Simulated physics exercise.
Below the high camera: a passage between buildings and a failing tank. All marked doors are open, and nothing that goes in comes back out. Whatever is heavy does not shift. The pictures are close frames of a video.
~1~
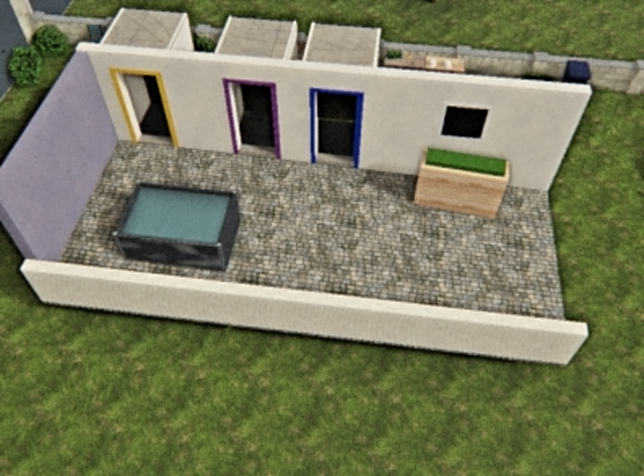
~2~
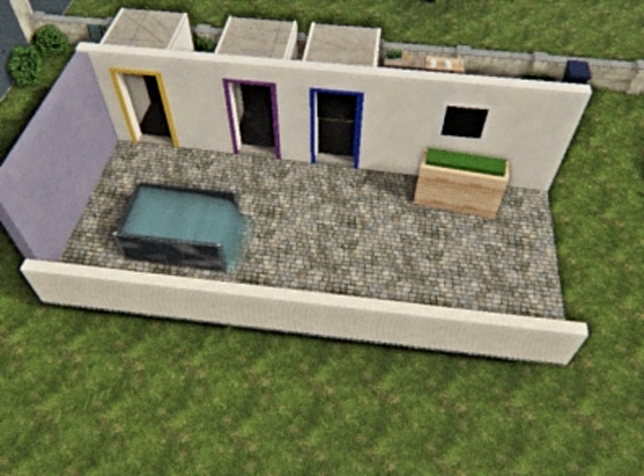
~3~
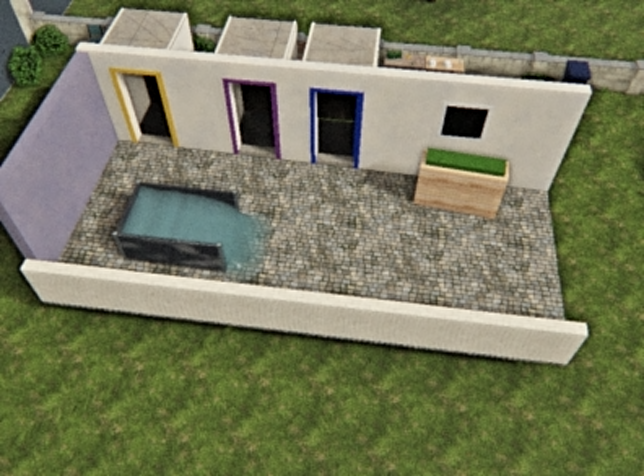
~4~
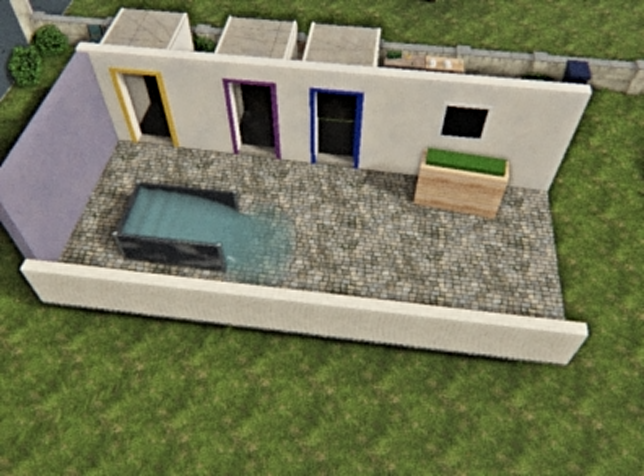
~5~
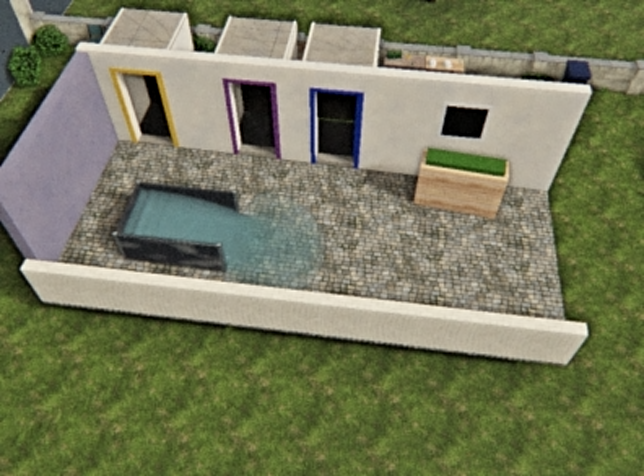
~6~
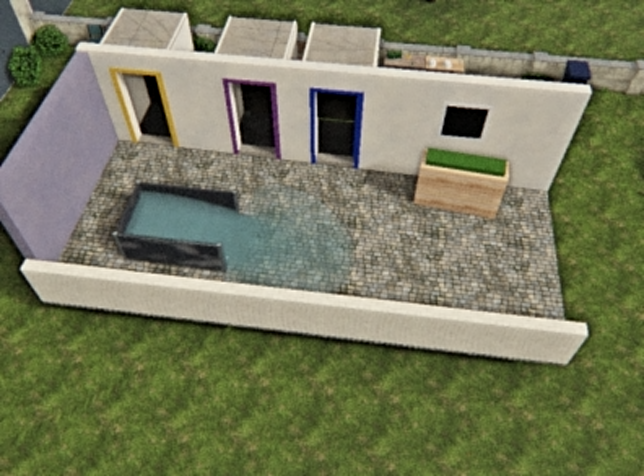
The footage shows a dark-sided water tank standing whole and still in a walled, paved passage, seen from above; then its right side opens and water pours out, spreading rightward across the paving in a widening sheet.
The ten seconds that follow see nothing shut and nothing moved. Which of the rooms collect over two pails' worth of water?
The yellow door collects two pails or less; the blue door collects two pails or less; the purple door collects two pails or less.
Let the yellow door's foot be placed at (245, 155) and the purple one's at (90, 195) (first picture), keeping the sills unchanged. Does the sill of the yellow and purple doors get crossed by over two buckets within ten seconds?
So the yellow door ends up below and the purple door ends up below.
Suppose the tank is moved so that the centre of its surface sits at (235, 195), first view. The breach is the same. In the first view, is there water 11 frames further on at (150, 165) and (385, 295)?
Result: Spared; inundated.
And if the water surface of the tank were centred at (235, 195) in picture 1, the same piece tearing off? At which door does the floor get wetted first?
First comes the door marked blue.
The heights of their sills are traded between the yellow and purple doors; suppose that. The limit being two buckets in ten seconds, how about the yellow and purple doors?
Result: Yellow comes up short, purple comes up short.
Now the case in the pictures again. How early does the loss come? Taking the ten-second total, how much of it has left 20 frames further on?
By my reckoning, 35 %.
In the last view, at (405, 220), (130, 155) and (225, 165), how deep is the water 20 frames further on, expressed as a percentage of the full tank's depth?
Estimate: 4, 0, 0 %.
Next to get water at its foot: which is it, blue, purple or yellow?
The blue one.
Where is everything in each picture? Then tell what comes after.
The water tank at (178, 215) is whole and still, in the first picture.
Water pours out at (229, 236) and has run to (243, 217), in the second picture.
The front is at (262, 217), out from the gap at (229, 237), in the third picture.
Water pours out at (230, 238) and has run to (291, 225), in the fourth picture.
Water pours out at (230, 238) and has run to (318, 267), in the fifth picture.
Water pours out at (230, 238) and has run to (352, 257), in the sixth picture.
A moment on, water covers 40 % of the floor; the yellow door not reached, the blue door not reached, the purple door not reached.
Next, water covers 60 % of the floor; the yellow door not reached, the blue door wet at the sill, nothing in, the purple door not reached.
Then, water covers 65 % of the floor; the yellow door not reached, the blue door wet at the sill, nothing in, the purple door not reached.
Later, water covers 60 % of the floor; the yellow door not reached, the blue door wet at the sill, nothing in, the purple door not reached.
In the end, water covers 30 % of the floor; the yellow door not reached, the blue door wet at the sill, nothing in, the purple door not reached.
